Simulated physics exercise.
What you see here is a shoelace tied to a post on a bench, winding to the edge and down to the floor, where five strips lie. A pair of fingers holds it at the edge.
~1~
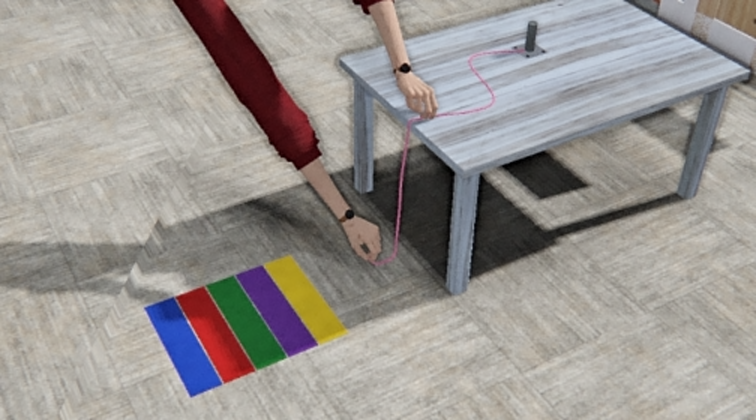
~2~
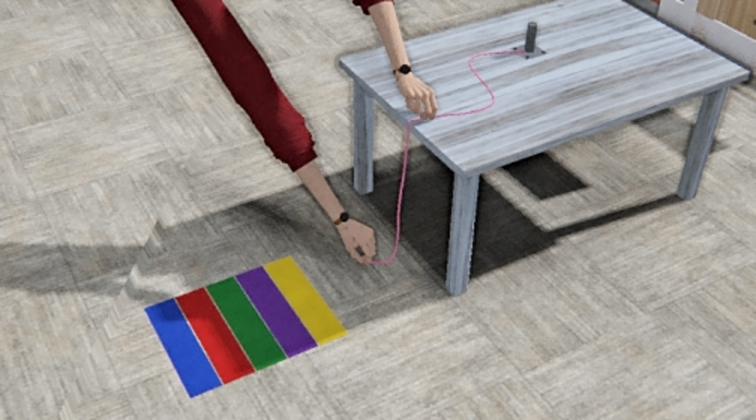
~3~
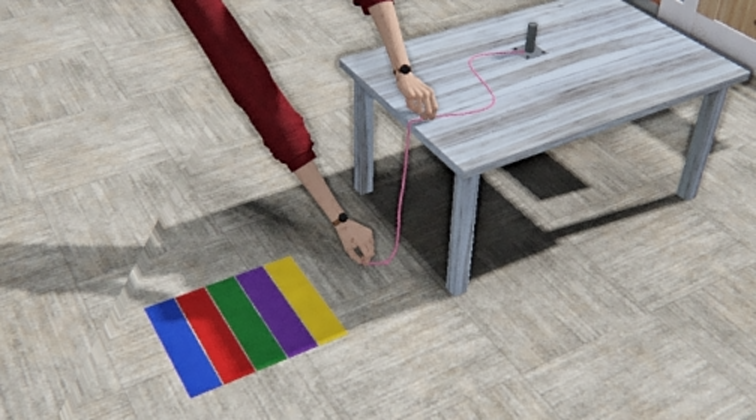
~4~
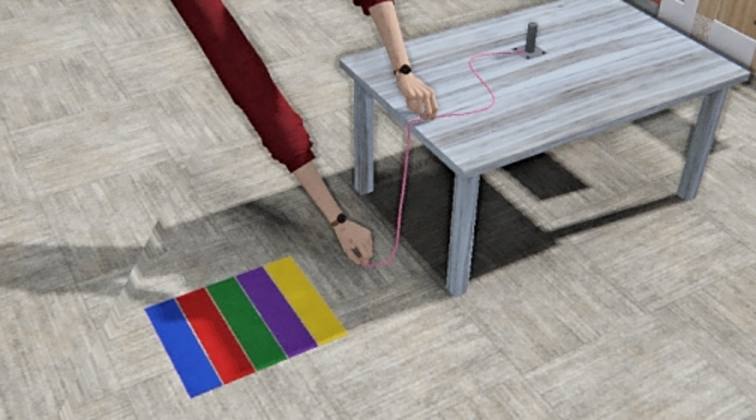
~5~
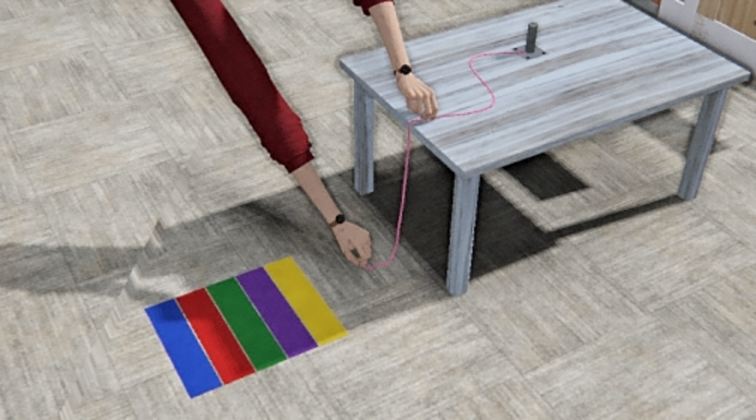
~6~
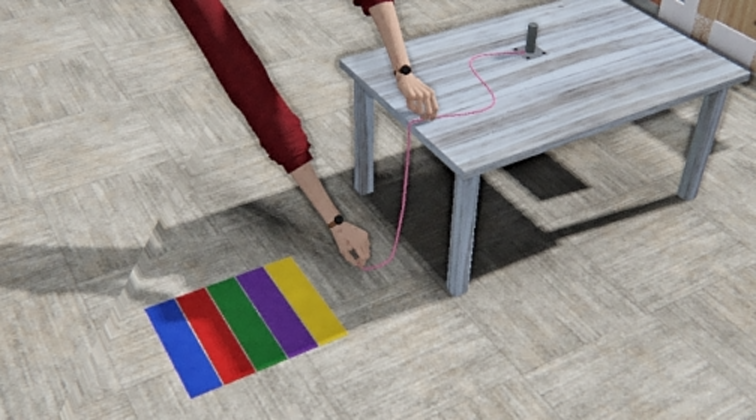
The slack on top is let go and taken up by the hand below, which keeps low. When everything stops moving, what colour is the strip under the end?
The strip under the end is red.
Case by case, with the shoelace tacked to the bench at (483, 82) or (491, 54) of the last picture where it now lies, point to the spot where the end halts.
Approximately (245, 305) and (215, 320), respectively.
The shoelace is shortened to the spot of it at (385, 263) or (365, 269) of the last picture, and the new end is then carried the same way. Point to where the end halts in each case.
One per try, the spots are (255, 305) and (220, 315).
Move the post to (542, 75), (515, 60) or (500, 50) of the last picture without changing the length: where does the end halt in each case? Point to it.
Try by try: (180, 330), (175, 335) and (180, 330).
Soon after, end near (258, 302); over purple.
After that, end near (226, 314); over green.
At the stop, end near (207, 321); over red. Over red.
